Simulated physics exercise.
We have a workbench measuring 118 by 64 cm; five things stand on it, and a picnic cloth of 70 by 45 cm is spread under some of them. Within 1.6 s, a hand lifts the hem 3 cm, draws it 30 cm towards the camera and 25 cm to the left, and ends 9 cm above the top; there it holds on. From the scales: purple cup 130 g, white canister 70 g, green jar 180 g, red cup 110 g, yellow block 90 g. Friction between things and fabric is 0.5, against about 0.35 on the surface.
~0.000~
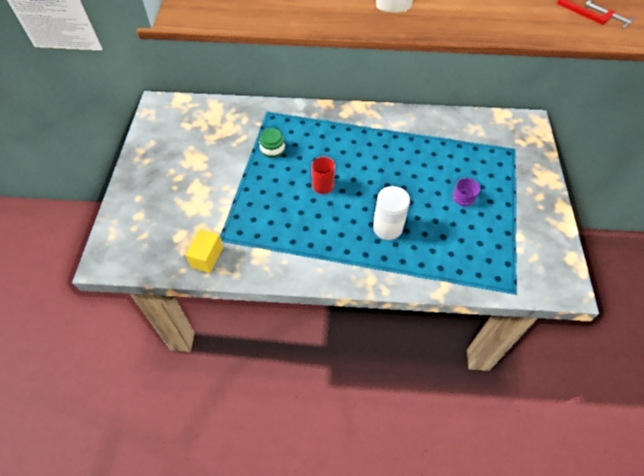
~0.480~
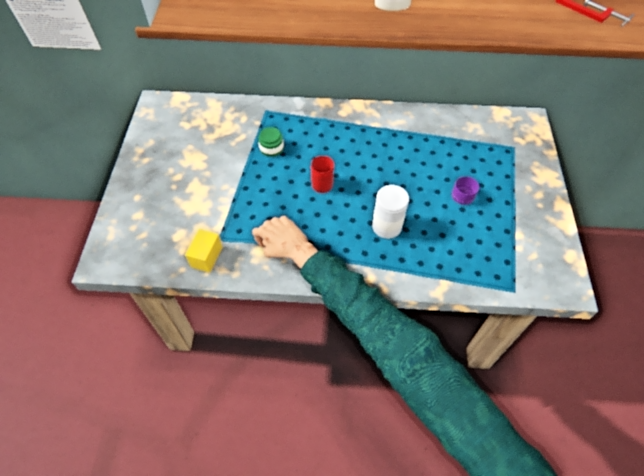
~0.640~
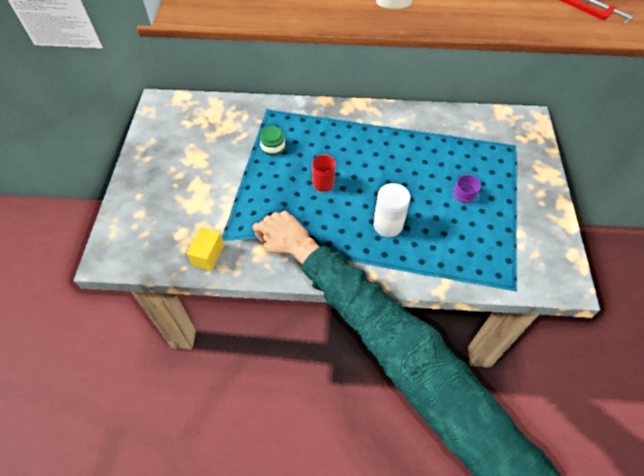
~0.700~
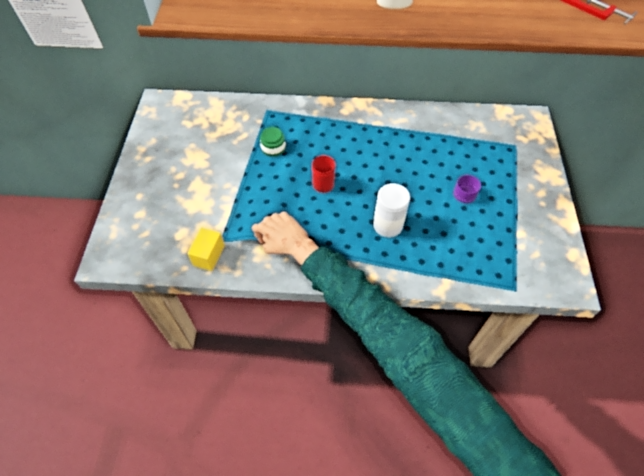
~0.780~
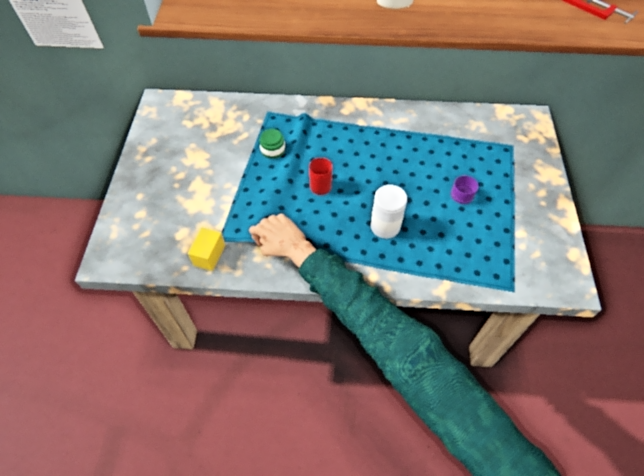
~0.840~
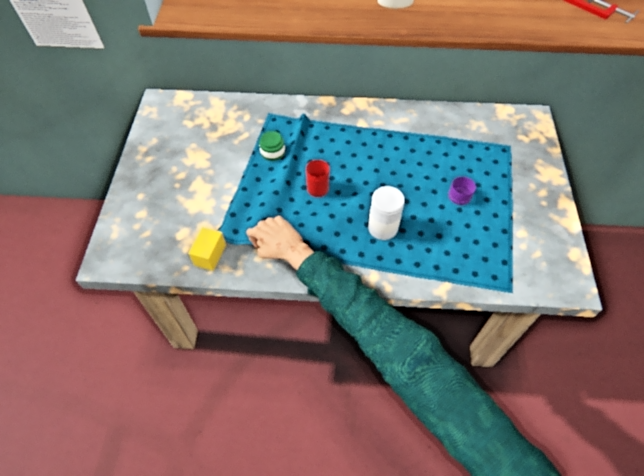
A hand grips the blue cloth's front edge and drags it slightly left, wrinkling it.
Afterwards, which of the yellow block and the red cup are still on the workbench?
Yellow block: Gone. Red cup: Gone.
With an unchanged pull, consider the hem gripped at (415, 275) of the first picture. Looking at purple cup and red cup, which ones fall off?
Then purple cup comes off, while red cup does not come off.
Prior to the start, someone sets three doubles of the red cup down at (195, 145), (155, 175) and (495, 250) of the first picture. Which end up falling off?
First keeps its place, second keeps its place, third leaves the top.
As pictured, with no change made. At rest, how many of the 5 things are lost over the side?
Total: 4.
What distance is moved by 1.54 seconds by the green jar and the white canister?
Shift - green jar 25 cm, white canister 25 cm.
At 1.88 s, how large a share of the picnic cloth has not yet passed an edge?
I'd say close to 60 per cent of it.
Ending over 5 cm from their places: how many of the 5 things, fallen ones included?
It adds up to 5.
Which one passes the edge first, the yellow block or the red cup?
The yellow one goes first.
By 1.2 s, 100 % of the picnic cloth is still over the top; red cup 14 cm off its start, yellow block 4 cm off its start, green jar 11 cm off its start.
By 1.5 s, 80 % of the picnic cloth is still over the top; red cup 28 cm off its start, yellow block on its side, 16 cm off its start, green jar 26 cm off its start.
By 1.9 s, 60 % of the picnic cloth is still over the top; red cup 39 cm off its start at (195, 257), yellow block over the edge, white canister on its side, 40 cm off its start at (275, 345).
By 2.2 s, 50 % of the picnic cloth is still over the top; red cup 43 cm off its start, yellow block over the edge, white canister over the edge.
By 3.8 s, 20 % of the picnic cloth is still over the top; red cup over the edge, yellow block over the edge, white canister over the edge, purple cup over the edge.
